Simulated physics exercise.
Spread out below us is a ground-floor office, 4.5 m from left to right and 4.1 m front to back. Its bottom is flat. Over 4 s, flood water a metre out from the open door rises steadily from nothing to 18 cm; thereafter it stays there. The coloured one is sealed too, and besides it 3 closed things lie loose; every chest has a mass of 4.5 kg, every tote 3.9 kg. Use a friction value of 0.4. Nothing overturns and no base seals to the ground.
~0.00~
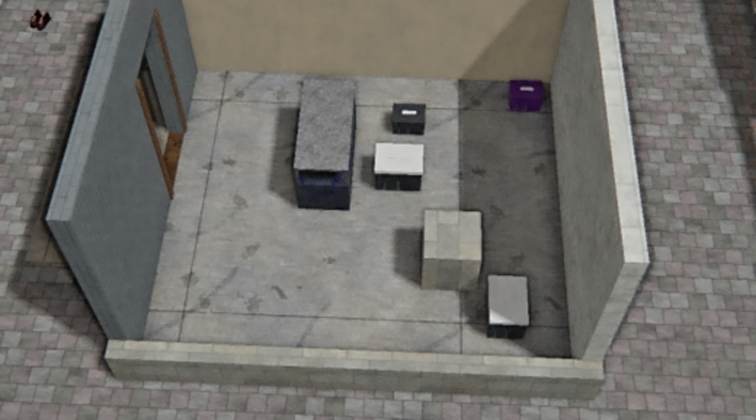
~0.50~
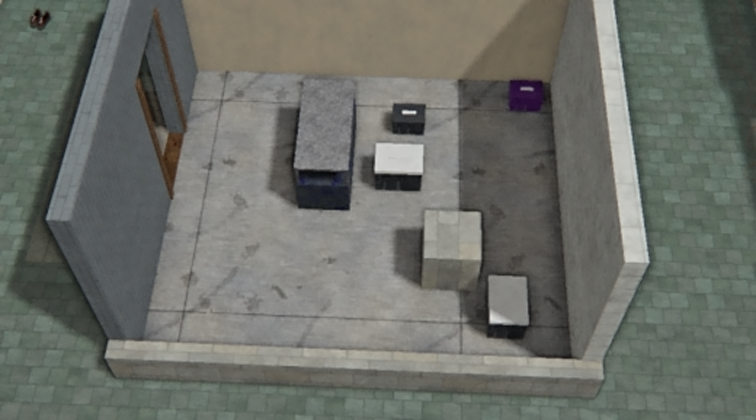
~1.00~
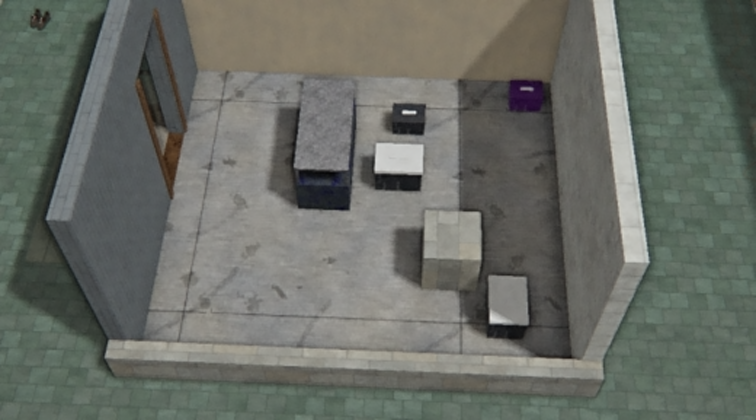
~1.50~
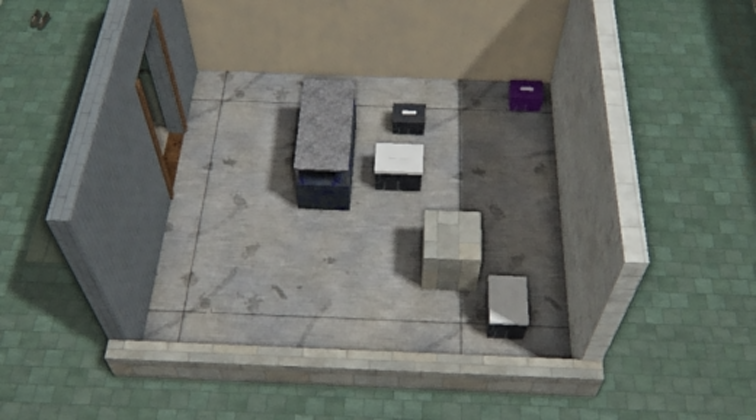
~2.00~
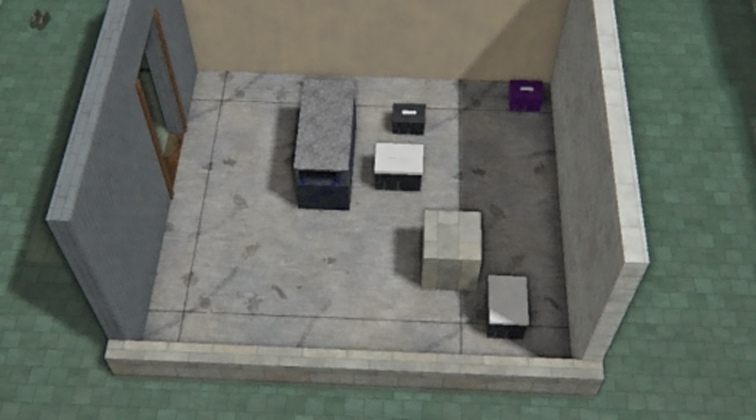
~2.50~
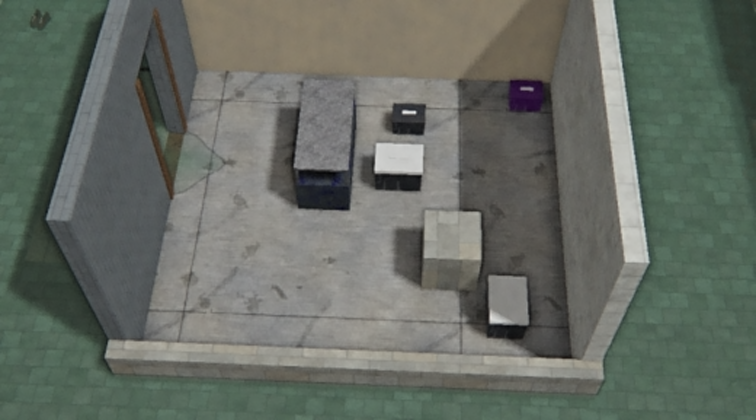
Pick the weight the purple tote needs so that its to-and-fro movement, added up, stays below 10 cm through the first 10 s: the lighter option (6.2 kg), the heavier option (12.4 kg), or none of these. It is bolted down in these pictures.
Pick: The heavier option.
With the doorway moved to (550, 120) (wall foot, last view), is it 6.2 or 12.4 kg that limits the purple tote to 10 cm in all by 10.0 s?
Result: Neither option suffices.
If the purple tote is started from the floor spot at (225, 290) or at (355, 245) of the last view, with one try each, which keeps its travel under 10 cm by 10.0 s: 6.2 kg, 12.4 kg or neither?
In turn: The lighter mass suffices; the lighter mass suffices.
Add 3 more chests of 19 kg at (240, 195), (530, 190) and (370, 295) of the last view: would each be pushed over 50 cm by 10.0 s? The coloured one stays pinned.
In that order: Beyond it, within it, within it.
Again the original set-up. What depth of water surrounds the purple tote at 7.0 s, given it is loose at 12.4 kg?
Depth: Approx. 2 cm.
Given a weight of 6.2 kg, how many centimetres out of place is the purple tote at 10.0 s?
I'd put it at roughly 30 cm.
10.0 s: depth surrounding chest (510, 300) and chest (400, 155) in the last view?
First roughly 3 cm, second roughly 1 cm.
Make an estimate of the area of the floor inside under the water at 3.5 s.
About 2.0 m2 is covered.
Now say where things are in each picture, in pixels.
The purple tote at (527, 89), on the bottom; water covers 0.0 m2; 0 of 4 have shifted, in the first picture.
The purple tote at (527, 89), on the bottom; 0.0 m2 under water; 0 of 4 have shifted, in the second picture.
The purple tote at (527, 89), on the bottom; 0.0 m2 under water; 0 of 4 have shifted, in the third picture.
The purple tote at (527, 89), on the bottom; water covers 0.0 m2; 0 of 4 have shifted, in the fourth picture.
The purple tote at (527, 89), on the bottom; 0.0 m2 under water; 0 of 4 have shifted, in the fifth picture.
The purple tote at (527, 89), on the bottom; water covers 0.3 m2; 0 of 4 have shifted, in the sixth picture.
After 3.5 s the purple tote would be 0 cm from its start with 6.2 kg and 0 cm from its start with 12.4 kg; 0 cm of water round it then.
After 4.5 s the purple tote would be 0 cm from its start with 6.2 kg and 0 cm from its start with 12.4 kg; 0 cm of water round it then.
After 7.0 s the purple tote would be 0 cm from its start with 6.2 kg and 0 cm from its start with 12.4 kg; 2 cm of water round it then.
After 10.0 s the purple tote would be 33 cm from its start with 6.2 kg and 0 cm from its start with 12.4 kg; 6 cm of water round it then.
